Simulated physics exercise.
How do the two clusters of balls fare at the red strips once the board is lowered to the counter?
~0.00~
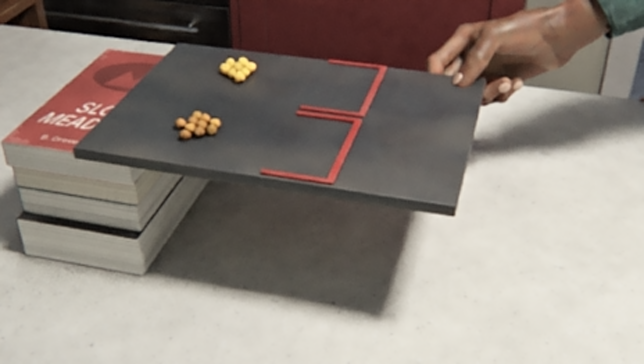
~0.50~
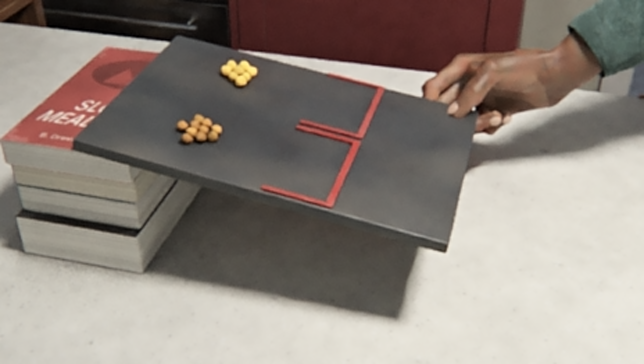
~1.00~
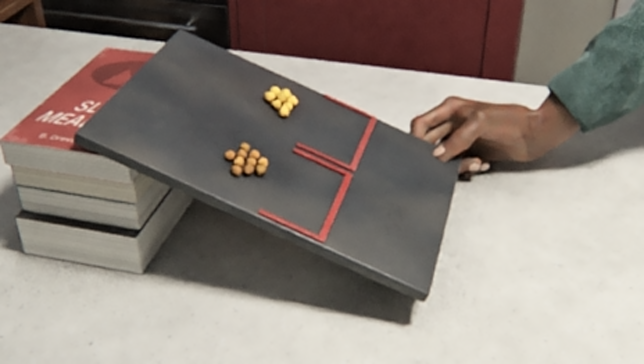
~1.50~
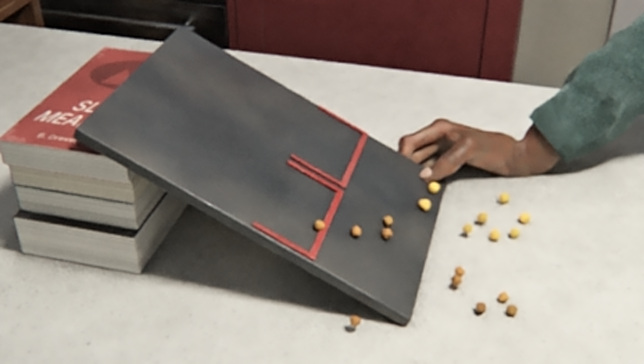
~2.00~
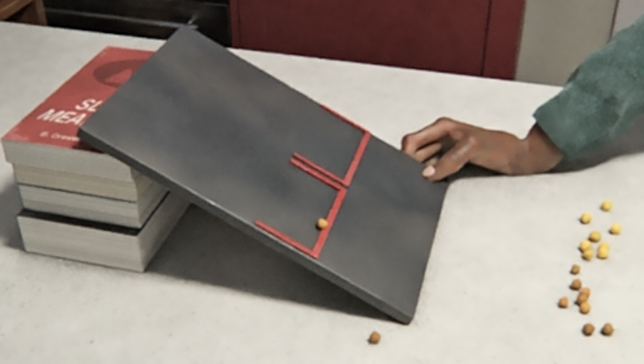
Both clusters get past their strips and end up on the counter, with only a single ball from the nearer, orange-brown cluster left behind its strip.
